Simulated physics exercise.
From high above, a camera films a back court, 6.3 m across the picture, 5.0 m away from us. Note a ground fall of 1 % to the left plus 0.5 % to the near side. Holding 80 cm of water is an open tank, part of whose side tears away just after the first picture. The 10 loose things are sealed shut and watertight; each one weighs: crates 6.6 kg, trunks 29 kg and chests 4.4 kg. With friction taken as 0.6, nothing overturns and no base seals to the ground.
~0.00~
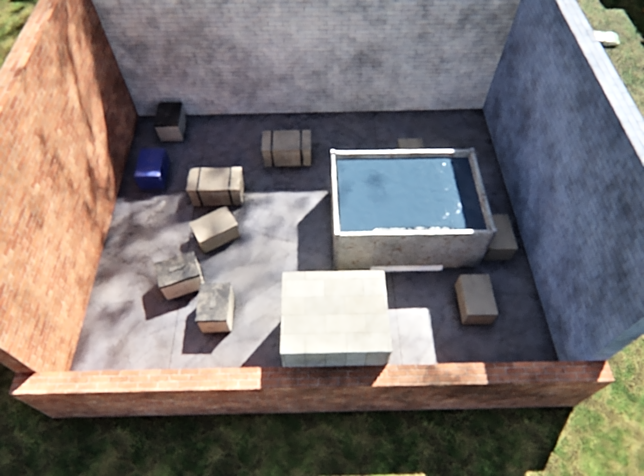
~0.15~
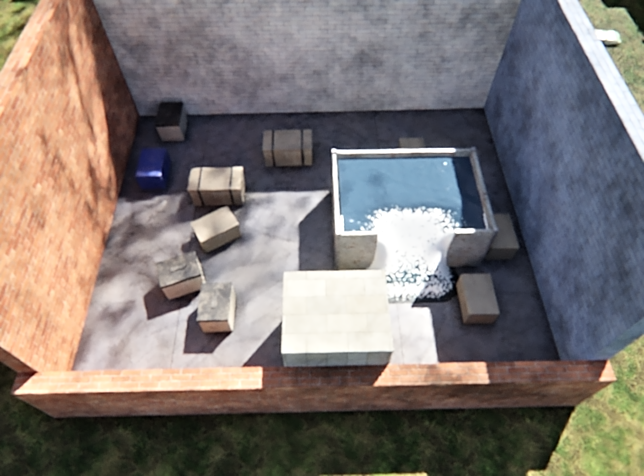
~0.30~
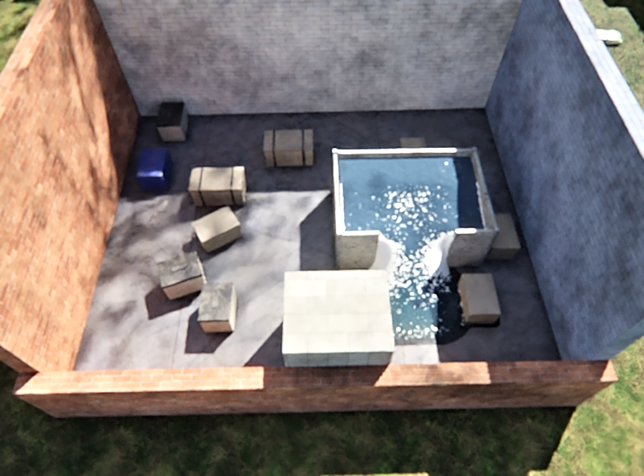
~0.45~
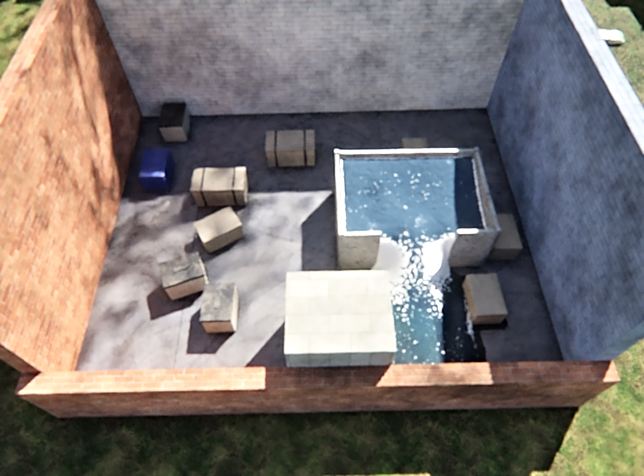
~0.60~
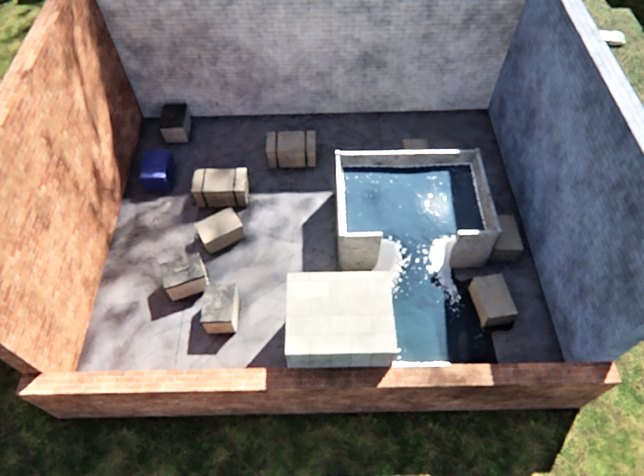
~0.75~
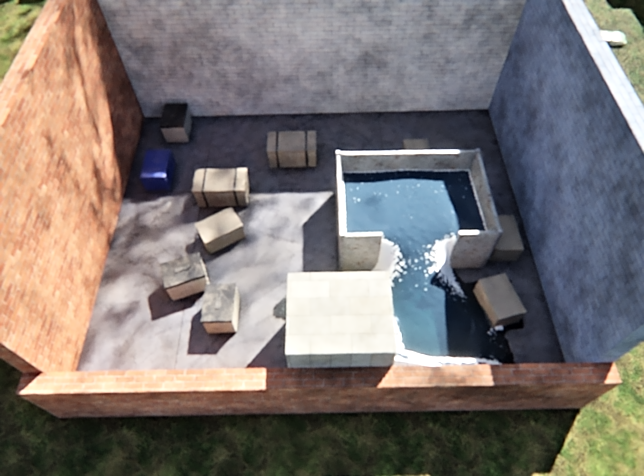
Walled back court seen from above, an open tank's near side breaking, water pouring across the ground and shifting a nearby box.
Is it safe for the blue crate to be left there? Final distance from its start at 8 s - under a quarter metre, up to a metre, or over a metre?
Up to a metre.
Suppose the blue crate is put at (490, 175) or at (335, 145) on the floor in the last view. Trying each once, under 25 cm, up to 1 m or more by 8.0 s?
I'd expect that it gets borne away first and gets borne away second.
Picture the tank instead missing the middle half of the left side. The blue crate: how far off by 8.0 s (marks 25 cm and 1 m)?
The blue crate is swept away.
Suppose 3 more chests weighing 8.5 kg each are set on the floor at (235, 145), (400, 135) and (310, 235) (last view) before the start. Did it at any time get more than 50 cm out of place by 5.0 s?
First inside the limit, then outside the limit, then inside the limit.
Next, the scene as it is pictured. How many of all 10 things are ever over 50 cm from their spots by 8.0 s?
Total: 6.
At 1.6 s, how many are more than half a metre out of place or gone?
My count gives 0.
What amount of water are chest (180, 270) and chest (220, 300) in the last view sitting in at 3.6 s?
First roughly 5 cm, second roughly 2 cm.
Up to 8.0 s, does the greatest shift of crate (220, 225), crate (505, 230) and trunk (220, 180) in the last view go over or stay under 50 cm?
Beyond, beyond, within.
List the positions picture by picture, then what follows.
The blue crate at (150, 162), on the bottom; 2.7 m2 under water; 0 of 10 have shifted, in the first picture.
The blue crate at (151, 162) rests on the ground; 3.4 m2 under water; 0 of 10 have shifted, in the second picture.
The blue crate at (152, 162), on the bottom; water covers 4.2 m2; 0 of 10 have shifted, in the third picture.
The blue crate at (154, 163), on the bottom; 4.9 m2 under water; 0 of 10 have shifted, in the fourth picture.
The blue crate at (155, 163), on the bottom; 5.3 m2 under water; 1 of 10 have shifted, in the fifth picture.
The blue crate at (156, 163) rests on the ground; 5.7 m2 under water; 1 of 10 have shifted, in the sixth picture.
After 1.6 s the blue crate is near (156, 163), 0.0 m from its start, aground; 0 afloat.
After 3.6 s the blue crate is near (156, 163), 0.0 m from its start, aground; 3 afloat.
After 5.6 s the blue crate is near (156, 163), 0.0 m from its start, aground; 6 afloat.
After 8.0 s the blue crate is near (176, 170), 0.4 m from its start, afloat; 8 afloat.
